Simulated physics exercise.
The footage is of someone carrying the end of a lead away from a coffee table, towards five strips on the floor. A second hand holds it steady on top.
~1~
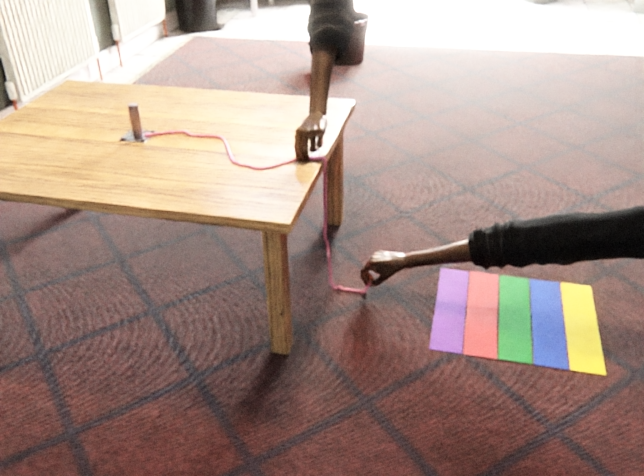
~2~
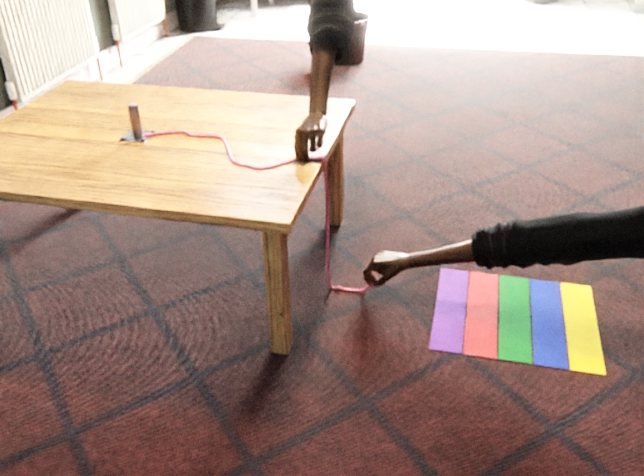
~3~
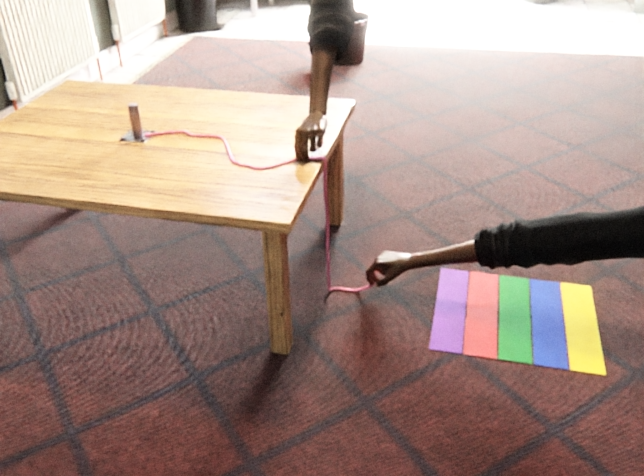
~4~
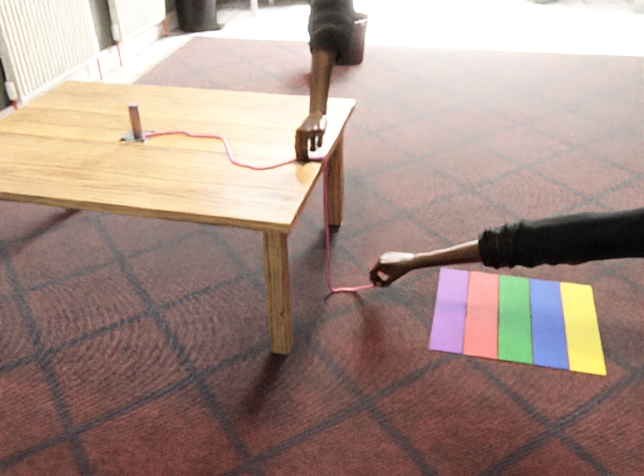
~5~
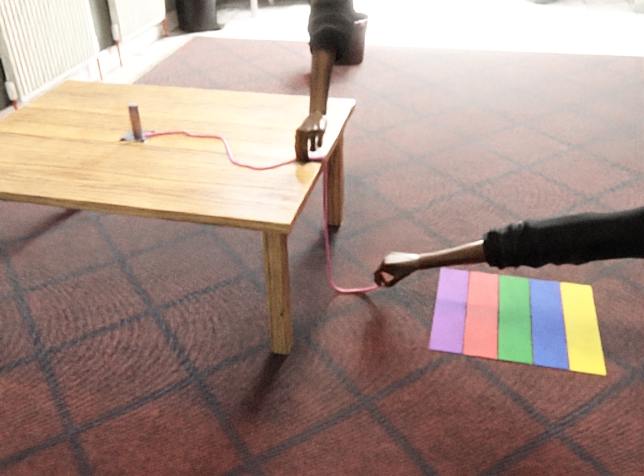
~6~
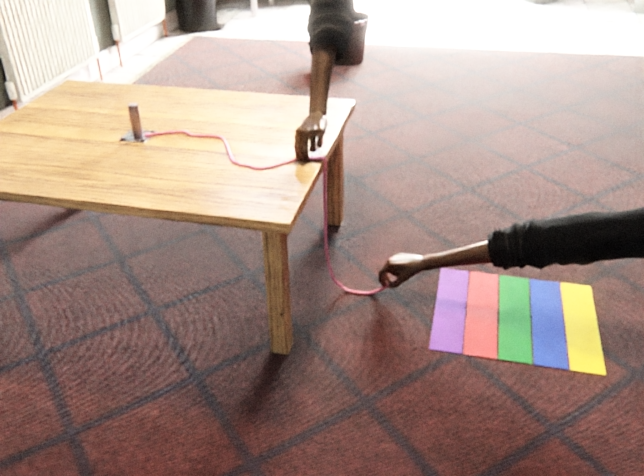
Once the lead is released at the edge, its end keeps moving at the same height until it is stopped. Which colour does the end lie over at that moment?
It lies over blue.
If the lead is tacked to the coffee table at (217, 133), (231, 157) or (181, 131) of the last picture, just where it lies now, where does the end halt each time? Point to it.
Pixel spots, one per try: About (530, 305), (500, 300), (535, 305).
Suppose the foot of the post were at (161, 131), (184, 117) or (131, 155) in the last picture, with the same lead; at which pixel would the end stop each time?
First (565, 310), then (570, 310), then (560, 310).
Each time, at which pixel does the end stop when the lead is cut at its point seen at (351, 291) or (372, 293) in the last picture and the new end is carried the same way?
The pixels are close to (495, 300) for the first and (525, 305) for the second.
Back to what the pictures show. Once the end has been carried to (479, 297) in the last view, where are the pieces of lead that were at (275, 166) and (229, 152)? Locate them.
Roughly (324, 169) for one and roughly (261, 150) for the other.
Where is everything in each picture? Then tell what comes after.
In the first frame, end (370, 283); purple (447, 335); red (481, 340); green (515, 345); blue (550, 350); yellow (586, 355).
In the second frame, end (372, 283); lead through (173, 133) (225, 142) (251, 167) (318, 159) (328, 221) (329, 279).
In the third frame, end (375, 284).
In the fourth frame, end (378, 284); lead through (173, 133) (225, 142) (251, 167) (318, 159) (326, 221) (329, 279).
In the fifth frame, end (383, 285).
In the sixth frame, end (387, 285); lead through (173, 133) (225, 142) (251, 167) (318, 159) (326, 221) (334, 279).
Soon after, end near (479, 297); over red.
Then, end near (522, 303); over green.
At full stretch, end near (548, 306); over blue. It gets as far as the blue strip.
